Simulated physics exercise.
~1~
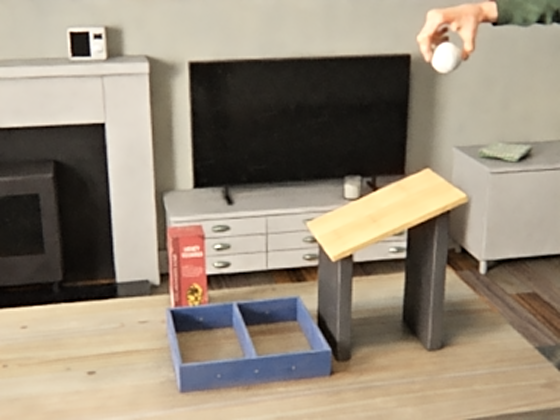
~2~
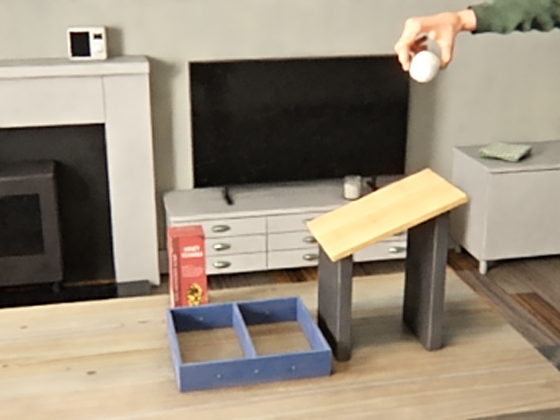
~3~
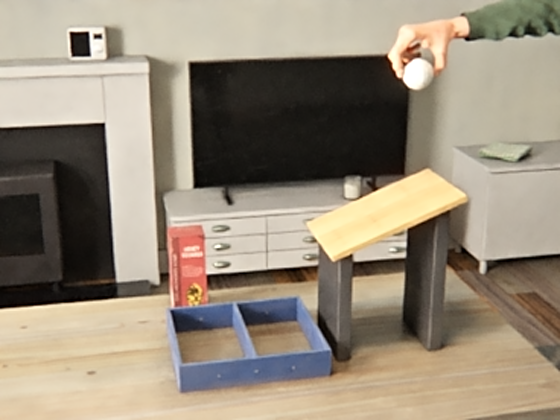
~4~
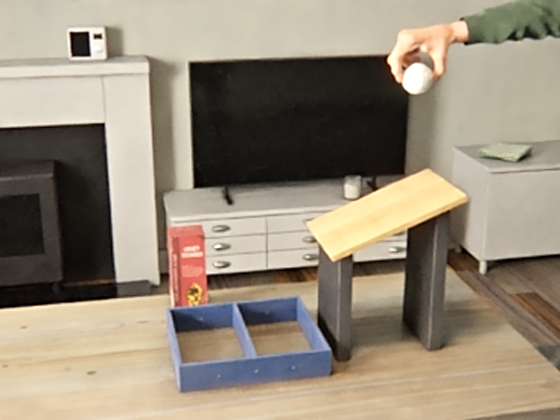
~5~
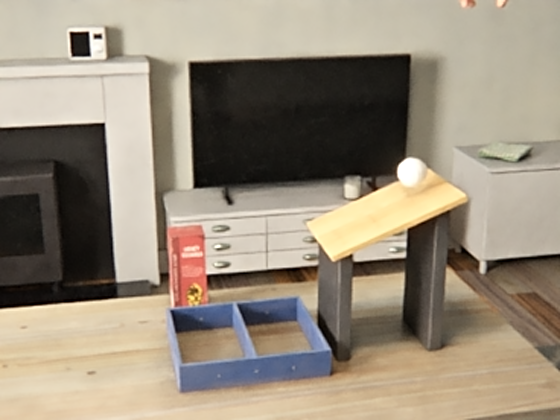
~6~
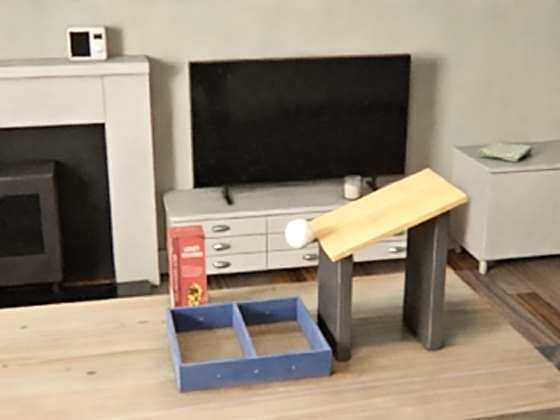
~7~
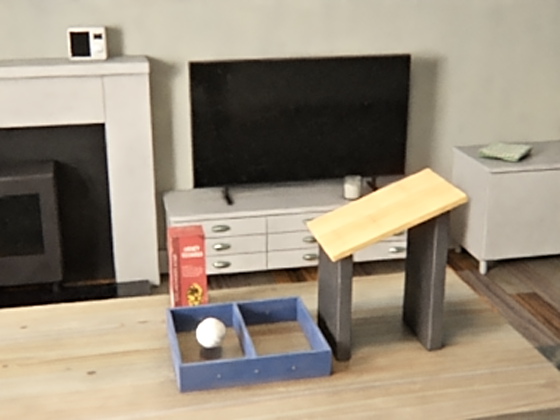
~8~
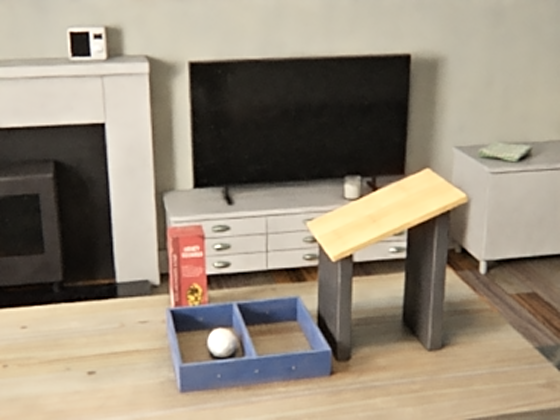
The clip opens on a tabletop with a sloping wooden board on two dark supports, a blue tray divided into two bays, and a red carton behind it. A hand reaches in from the upper right, holding a round white onion above the board. It shifts left and lowers slightly, then lets go and withdraws. The onion lands near the board's upper end and travels down to the left, leaving its lower edge. It drops into the tray's left bay, farther from the board, and ends there after shifting slightly right, while the carton stays standing in place.
